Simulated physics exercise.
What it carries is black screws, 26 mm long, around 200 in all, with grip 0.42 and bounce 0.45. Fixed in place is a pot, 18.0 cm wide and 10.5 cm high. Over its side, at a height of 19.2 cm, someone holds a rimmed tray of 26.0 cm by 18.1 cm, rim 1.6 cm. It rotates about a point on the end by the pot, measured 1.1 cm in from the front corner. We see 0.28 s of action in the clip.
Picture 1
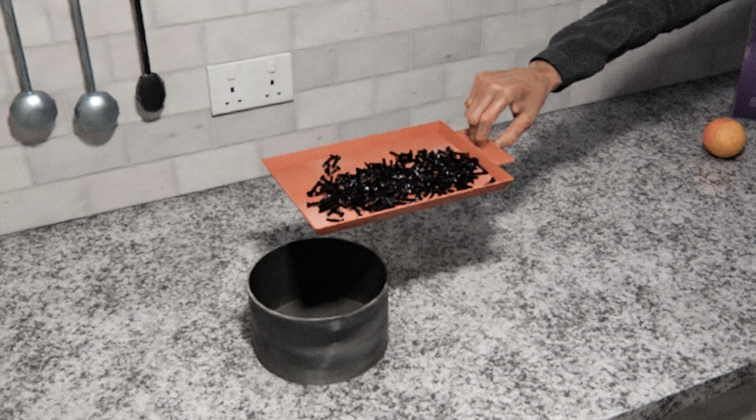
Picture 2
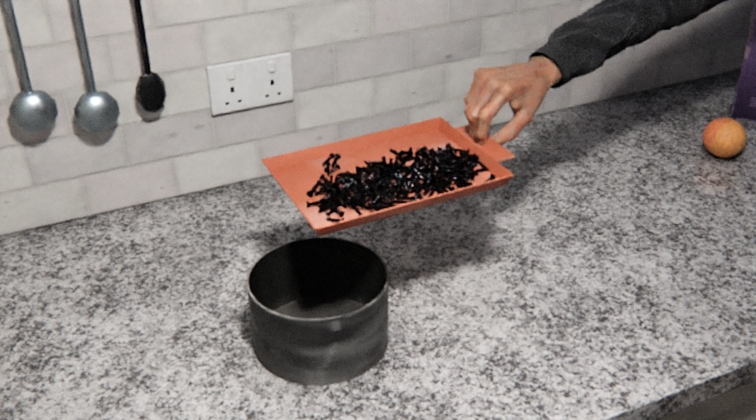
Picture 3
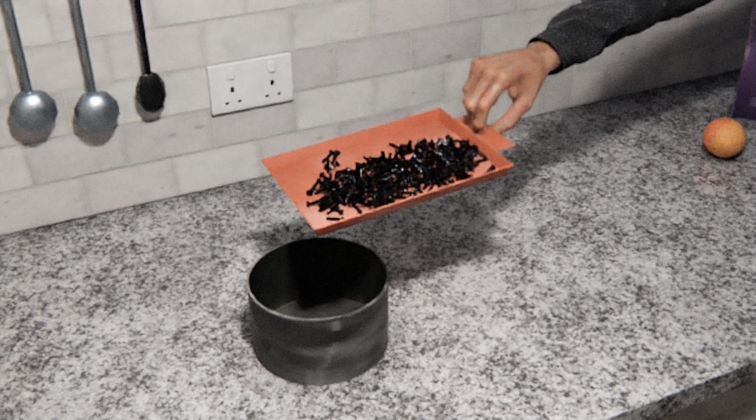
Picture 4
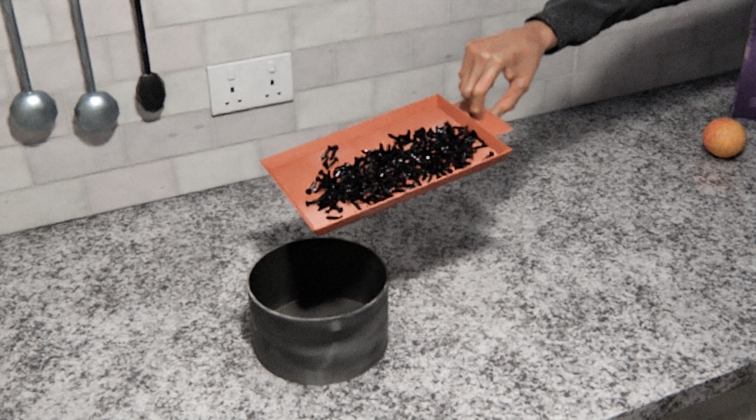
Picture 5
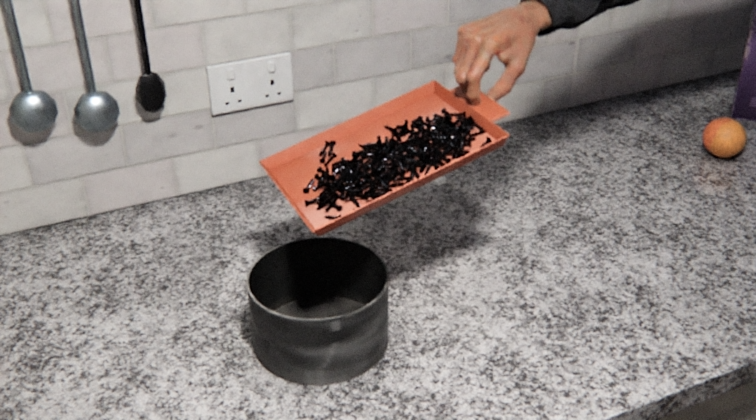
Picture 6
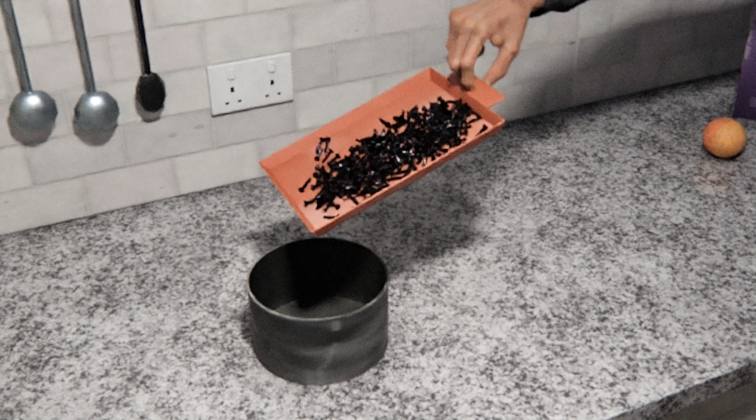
In this clip, a hand holds an orange rimmed tray of small black pieces above a dark round pot on a speckled countertop, then gradually raises the tray's right end, tilting it down toward the left while the pieces stay on it.
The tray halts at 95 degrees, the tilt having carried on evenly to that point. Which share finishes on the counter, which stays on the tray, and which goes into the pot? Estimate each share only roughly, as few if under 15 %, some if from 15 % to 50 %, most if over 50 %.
Roughly: Counter most, left on the tray few, pot some.
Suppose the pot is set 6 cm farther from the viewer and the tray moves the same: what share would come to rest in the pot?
I'd say some 50 per cent would end up there.
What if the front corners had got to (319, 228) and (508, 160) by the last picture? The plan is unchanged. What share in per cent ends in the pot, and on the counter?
Pot 35 % / counter 65 %.
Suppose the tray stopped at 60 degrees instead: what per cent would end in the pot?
I'd say close to 35 percent.
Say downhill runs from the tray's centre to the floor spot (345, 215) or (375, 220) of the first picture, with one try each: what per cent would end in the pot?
Roughly 35 % for the first direction, roughly 35 % for the second.
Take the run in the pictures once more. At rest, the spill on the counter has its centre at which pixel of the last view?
Around (203, 329).
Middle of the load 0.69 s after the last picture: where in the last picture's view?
My estimate is roughly (260, 321).
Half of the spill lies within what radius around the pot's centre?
About 18 centimetres.
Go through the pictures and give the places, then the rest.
In the first frame, tray tilt 0 degrees, front corners at (319, 224) and (506, 177); middle of the pieces at (398, 182); pot at (318, 276).
In the second frame, tray tilt 1 degrees, front corners at (319, 224) and (506, 174); middle of the pieces at (398, 180).
In the third frame, tray tilt 4 degrees, front corners at (318, 224) and (505, 164), lowest corner left front; middle of the pieces at (397, 175).
In the fourth frame, tray tilt 9 degrees, front corners at (317, 225) and (504, 149), lowest corner left front; middle of the pieces at (396, 168).
In the fifth frame, tray tilt 14 degrees, front corners at (316, 225) and (501, 135), lowest corner left front; middle of the pieces at (393, 161).
In the sixth frame, tray tilt 19 degrees, front corners at (315, 226) and (497, 121), lowest corner left front; middle of the pieces at (390, 154); pot at (318, 276).
Then, 0.41 s after the last picture, tilt 56 degrees; the tray holds 95 %, the pot 0 %.
Then, 0.69 s after the last picture, tilt 80 degrees; the tray holds 10 %, the pot 30 %.
Then, 1.07 s after the last picture, tilt 95 degrees; the tray holds 0 %, the pot 45 %.
In the end, counter 55 %, tray 0 %, pot 45 %.
